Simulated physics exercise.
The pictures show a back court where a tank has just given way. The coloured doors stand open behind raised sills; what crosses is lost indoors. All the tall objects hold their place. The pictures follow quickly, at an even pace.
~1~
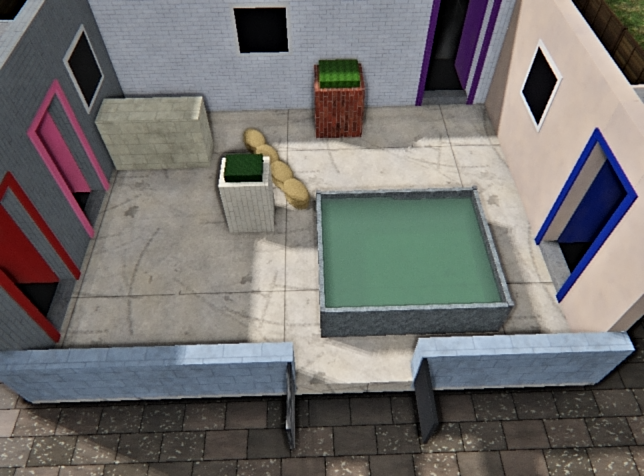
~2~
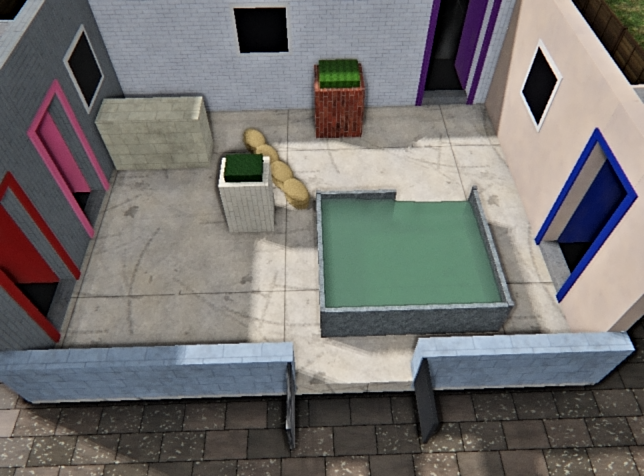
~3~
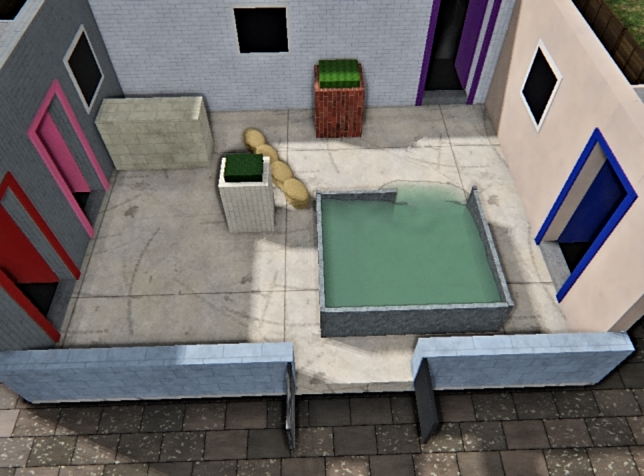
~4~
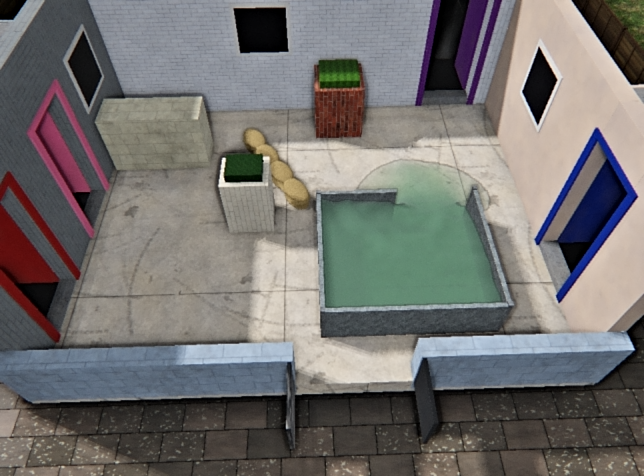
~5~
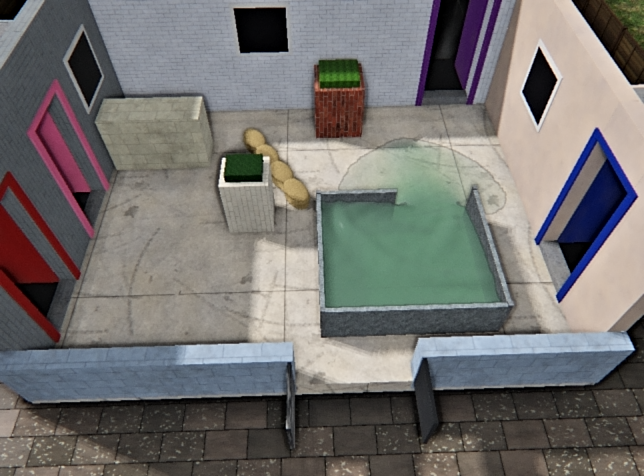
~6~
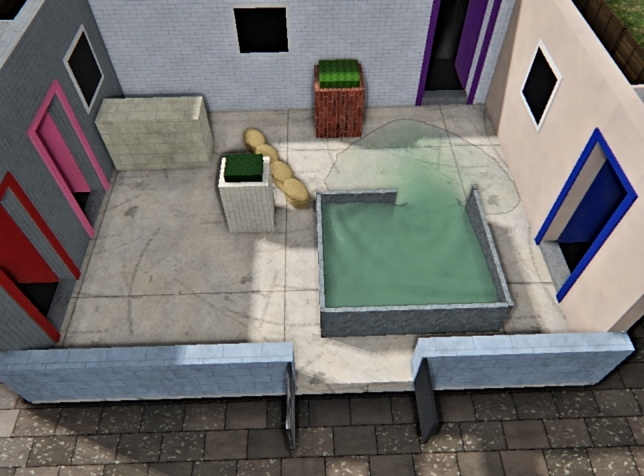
Green water lies still in a stone-walled tank in a courtyard with red, pink, purple and blue doorframes. A gap opens in the tank's far wall, and water pours out through it, then spreads over the paving behind in a thin, widening, rounded sheet, while the planters stay in place.
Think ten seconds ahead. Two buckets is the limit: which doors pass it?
In the end: The purple door takes more than that; the red door stays under that; the blue door stays under that; the pink door stays under that.
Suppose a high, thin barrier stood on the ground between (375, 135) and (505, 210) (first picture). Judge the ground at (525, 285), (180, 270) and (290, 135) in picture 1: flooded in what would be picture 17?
As listed: Covered, no water, under water.
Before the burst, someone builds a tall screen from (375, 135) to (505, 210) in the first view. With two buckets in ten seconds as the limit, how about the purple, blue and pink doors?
The purple door keeps below it; the blue door keeps below it; the pink door holds.
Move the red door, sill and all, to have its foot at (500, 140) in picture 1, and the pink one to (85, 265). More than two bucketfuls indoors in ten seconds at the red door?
The red one takes more.
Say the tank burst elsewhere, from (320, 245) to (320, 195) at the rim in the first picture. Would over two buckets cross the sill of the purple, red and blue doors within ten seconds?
Then: Purple is under; red passes that mark; blue stays under.
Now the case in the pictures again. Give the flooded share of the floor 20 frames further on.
About 35 per cent.
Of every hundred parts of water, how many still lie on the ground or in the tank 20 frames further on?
Near 96 in a hundred.
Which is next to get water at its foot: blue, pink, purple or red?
It is the purple door.
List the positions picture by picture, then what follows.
In the first picture, still water in the water tank at (405, 247).
In the second picture, water pours out on the water tank's far side and has run to a hidden place.
In the third picture, the front is at (385, 190), out from the gap on the water tank's far side.
In the fourth picture, the front is at (394, 165), out from the gap on the water tank's far side.
In the fifth picture, water pours out on the water tank's far side and has run to (403, 142).
In the sixth picture, water pours out on the water tank's far side and has run to (415, 122).
A moment on, water covers 25 % of the floor; the purple door under two buckets in, the red door not reached, the blue door not reached, the pink door not reached.
Next, water covers 30 % of the floor; the purple door over two buckets in, the red door not reached, the blue door not reached, the pink door not reached.
Then, water covers 35 % of the floor; the purple door far over two buckets in, the red door not reached, the blue door wet at the sill, nothing in, the pink door not reached.
Later, water covers 50 % of the floor; the purple door far over two buckets in, the red door not reached, the blue door wet at the sill, nothing in, the pink door not reached.
In the end, water covers 70 % of the floor; the purple door far over two buckets in, the red door not reached, the blue door wet at the sill, nothing in, the pink door wet at the sill, nothing in.
